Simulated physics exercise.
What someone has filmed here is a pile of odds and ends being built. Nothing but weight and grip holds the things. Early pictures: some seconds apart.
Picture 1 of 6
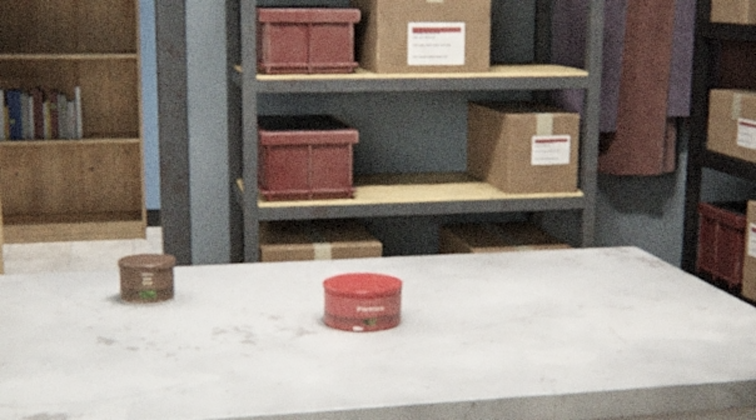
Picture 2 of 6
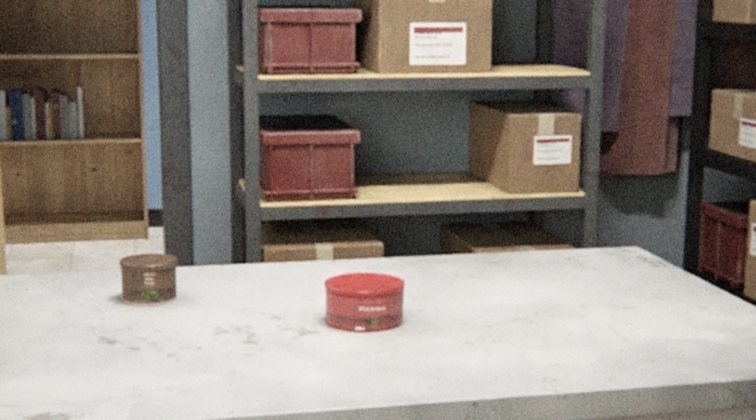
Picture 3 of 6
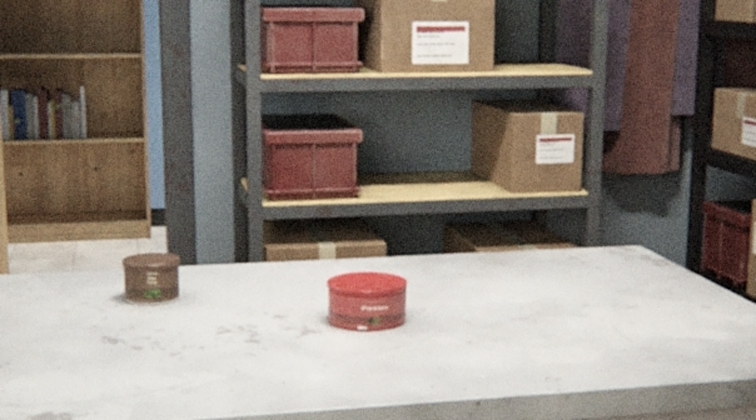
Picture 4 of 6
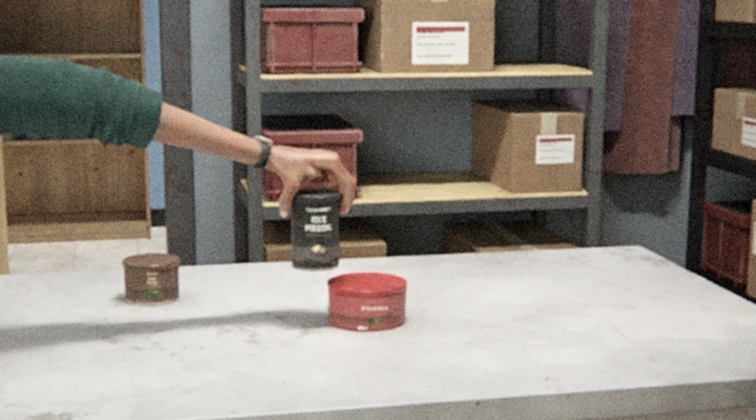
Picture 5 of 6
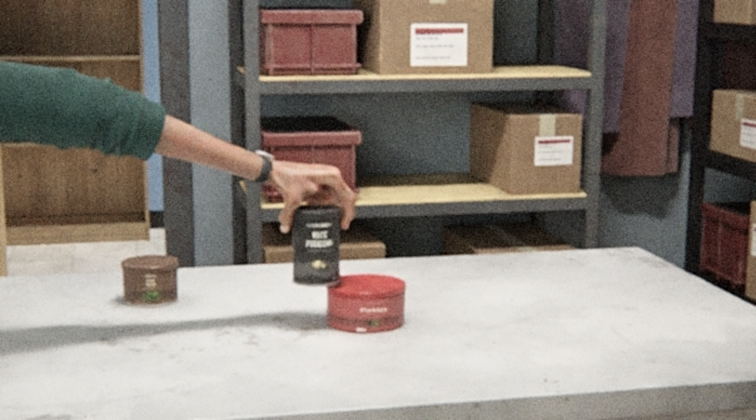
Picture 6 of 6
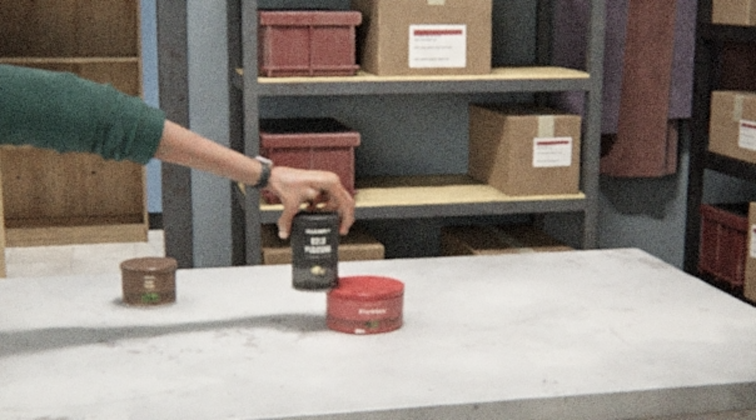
A black tin is out of view at first, while a small brown tub and a wider red tin sit still on a pale table before shelves of boxes. Then a green-sleeved arm reaches in from the left, holding the black tin from above, and lowers it onto the table just behind the red one.
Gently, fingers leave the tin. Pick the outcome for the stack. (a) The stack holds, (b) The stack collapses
Option b: The stack collapses.
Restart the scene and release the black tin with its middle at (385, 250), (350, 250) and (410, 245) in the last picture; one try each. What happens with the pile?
Attempt one, the pile survives; attempt two, it survives; attempt three, it falls over.
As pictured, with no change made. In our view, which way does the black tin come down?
Well, it travels over to the left.
Then, 0.30 s after the last picture, black tin now fallen.
Then, 0.50 s after the last picture, nothing new.
Then, 2.00 s after the last picture, black tin resting near (258, 306).
At rest, fallen, black tin; the other 2 in place. Seen from the same camera at the end, black tin near (258, 306). The pile loses its balance.
